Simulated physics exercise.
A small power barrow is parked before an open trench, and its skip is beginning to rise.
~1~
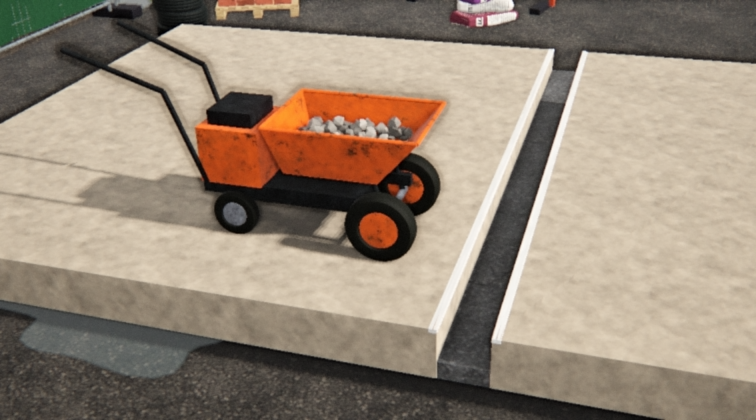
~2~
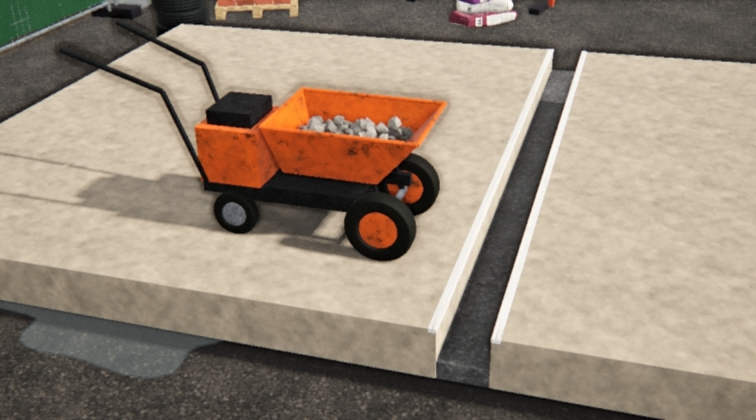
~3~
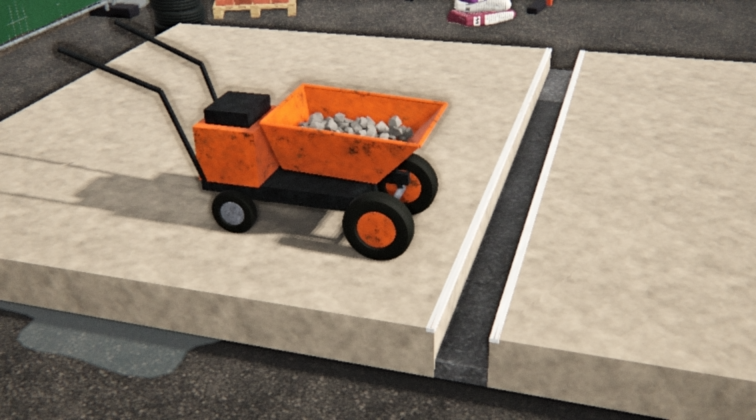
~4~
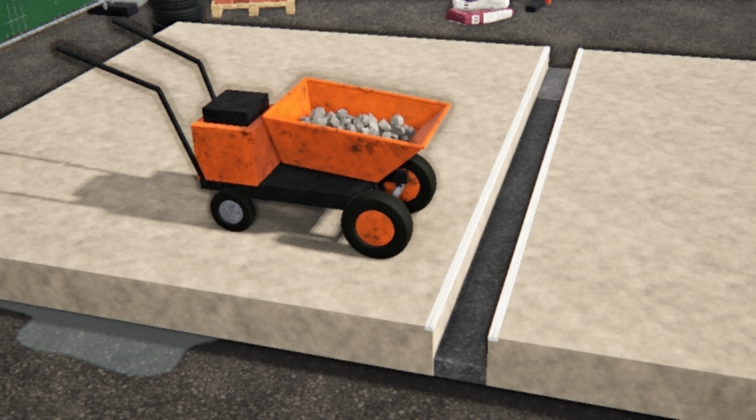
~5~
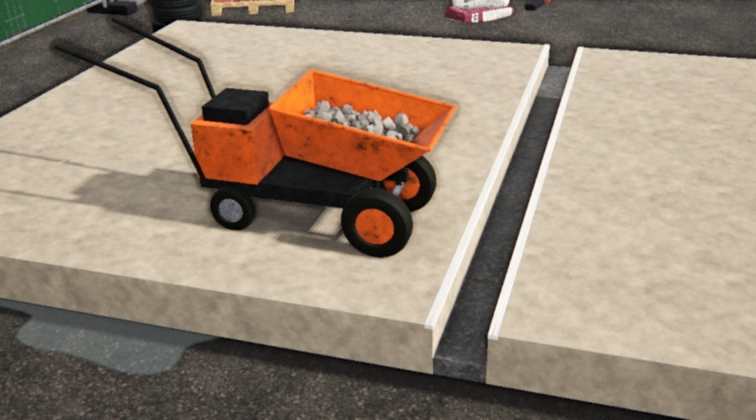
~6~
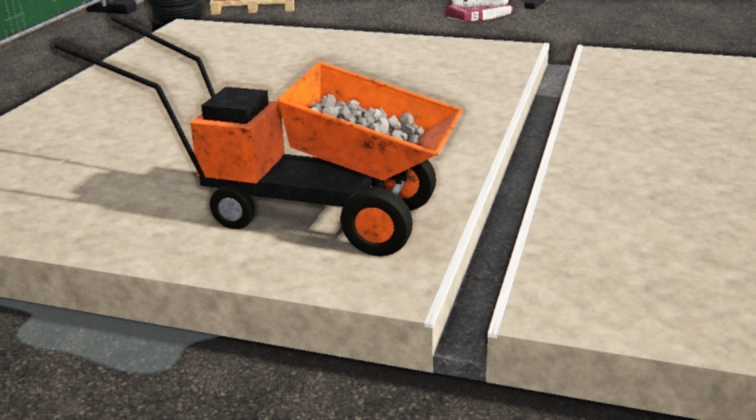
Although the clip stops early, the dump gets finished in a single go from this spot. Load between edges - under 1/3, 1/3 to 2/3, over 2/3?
Its aim will yield a share past two thirds.
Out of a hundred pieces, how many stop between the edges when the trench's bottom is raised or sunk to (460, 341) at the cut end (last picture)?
The share comes to around 40 percent.
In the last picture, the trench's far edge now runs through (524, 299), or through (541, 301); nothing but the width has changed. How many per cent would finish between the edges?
The first try lands around 100 %, the second around 100 %.
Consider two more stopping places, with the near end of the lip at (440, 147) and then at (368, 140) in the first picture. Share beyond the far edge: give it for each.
About 60 percent at the first place and about 0 percent at the second.
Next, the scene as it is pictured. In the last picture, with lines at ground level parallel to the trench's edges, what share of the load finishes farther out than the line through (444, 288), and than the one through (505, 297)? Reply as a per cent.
Result, first then second: 100 %, 20 %.
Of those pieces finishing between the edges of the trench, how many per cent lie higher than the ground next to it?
Estimate: Near 5 in a hundred.
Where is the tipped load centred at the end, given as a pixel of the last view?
About pixel (499, 258).
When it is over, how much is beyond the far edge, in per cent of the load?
Around 20 per cent.
Just after the last frame, skip tipped steeply; every one in the skip.
A moment on, skip tipped right over; the larger part in the skip; roughly a quarter in or heaped over the trench; just a few beyond it.
Further on, skip tipped right over; just a few in the skip; the larger part in or heaped over the trench; roughly a quarter beyond it.
When it is over, skip tipped right over; the larger part in or heaped over the trench; roughly a quarter beyond it.
